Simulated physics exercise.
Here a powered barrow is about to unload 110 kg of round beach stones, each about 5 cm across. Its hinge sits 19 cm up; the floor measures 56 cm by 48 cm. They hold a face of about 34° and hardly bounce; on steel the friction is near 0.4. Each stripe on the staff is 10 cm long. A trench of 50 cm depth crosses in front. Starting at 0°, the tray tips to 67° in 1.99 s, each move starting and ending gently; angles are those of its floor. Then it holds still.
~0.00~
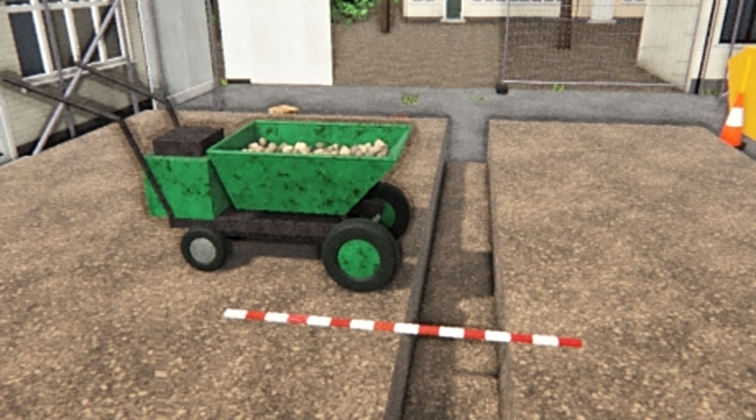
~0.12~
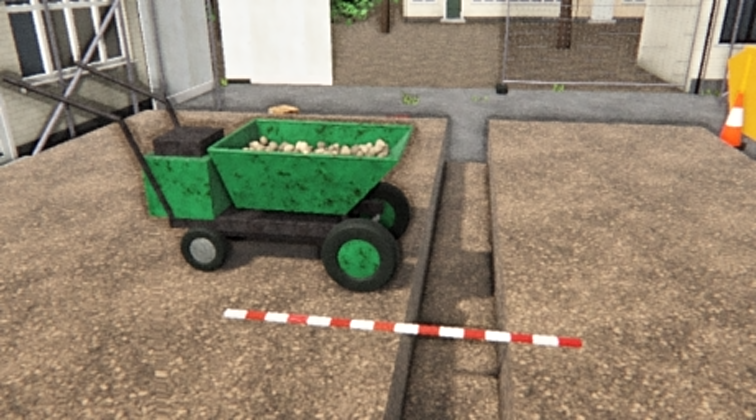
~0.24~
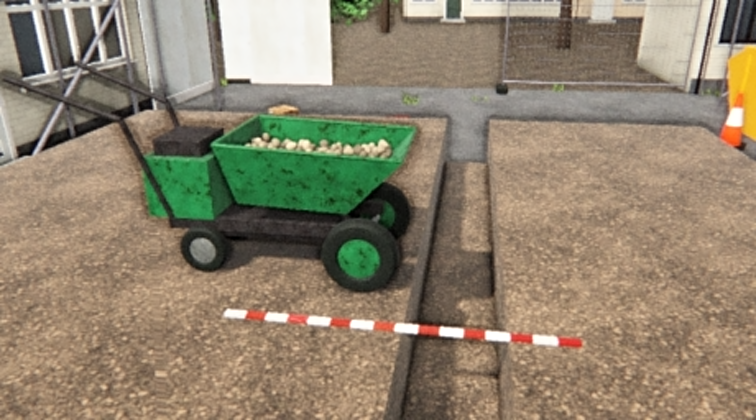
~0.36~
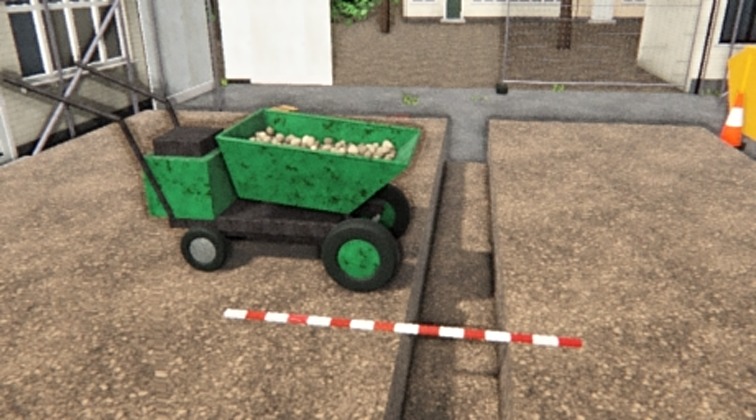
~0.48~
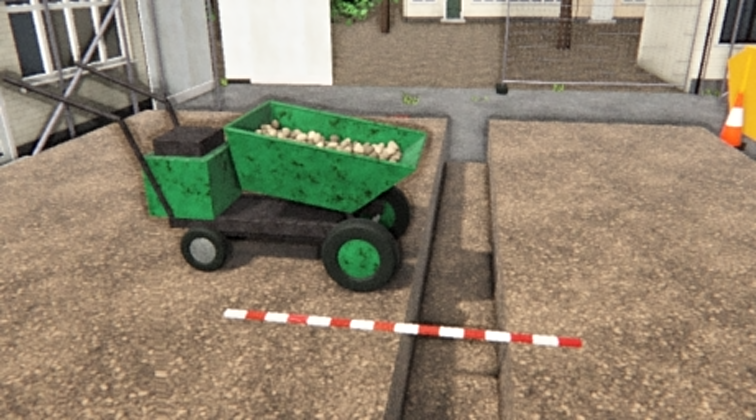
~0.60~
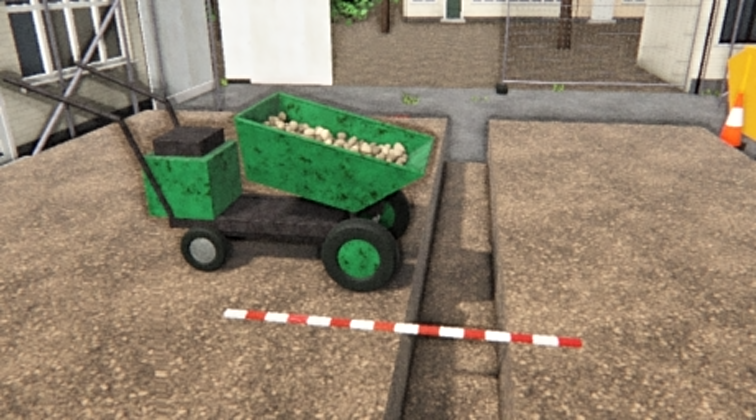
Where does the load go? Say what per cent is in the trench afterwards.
Some 53 per cent of it.
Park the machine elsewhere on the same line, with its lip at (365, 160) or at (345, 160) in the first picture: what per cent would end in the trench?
About 90 and 100 per cent.
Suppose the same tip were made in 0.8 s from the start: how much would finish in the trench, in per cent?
Then about 35 per cent.
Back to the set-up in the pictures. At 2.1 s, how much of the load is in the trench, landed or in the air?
Some 25 per cent.
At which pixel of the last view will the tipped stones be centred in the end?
Their middle is at about (494, 337).
After 1.5 s the floor is at 56°; 100 % in the tray; the foremost stones are at (480, 226).
After 2.1 s the floor is at 67°; 40 % in the tray, 24 % in the trench, 35 % past the trench; the foremost stones are at (600, 287).
After 2.4 s the floor is at 67°; 15 % in the tray, 36 % in the trench, 48 % past the trench; the foremost stones are at (653, 295).
After 4.4 s the floor is at 67°; 0 % in the tray, 53 % in the trench, 47 % past the trench; the foremost stones are at (671, 292).
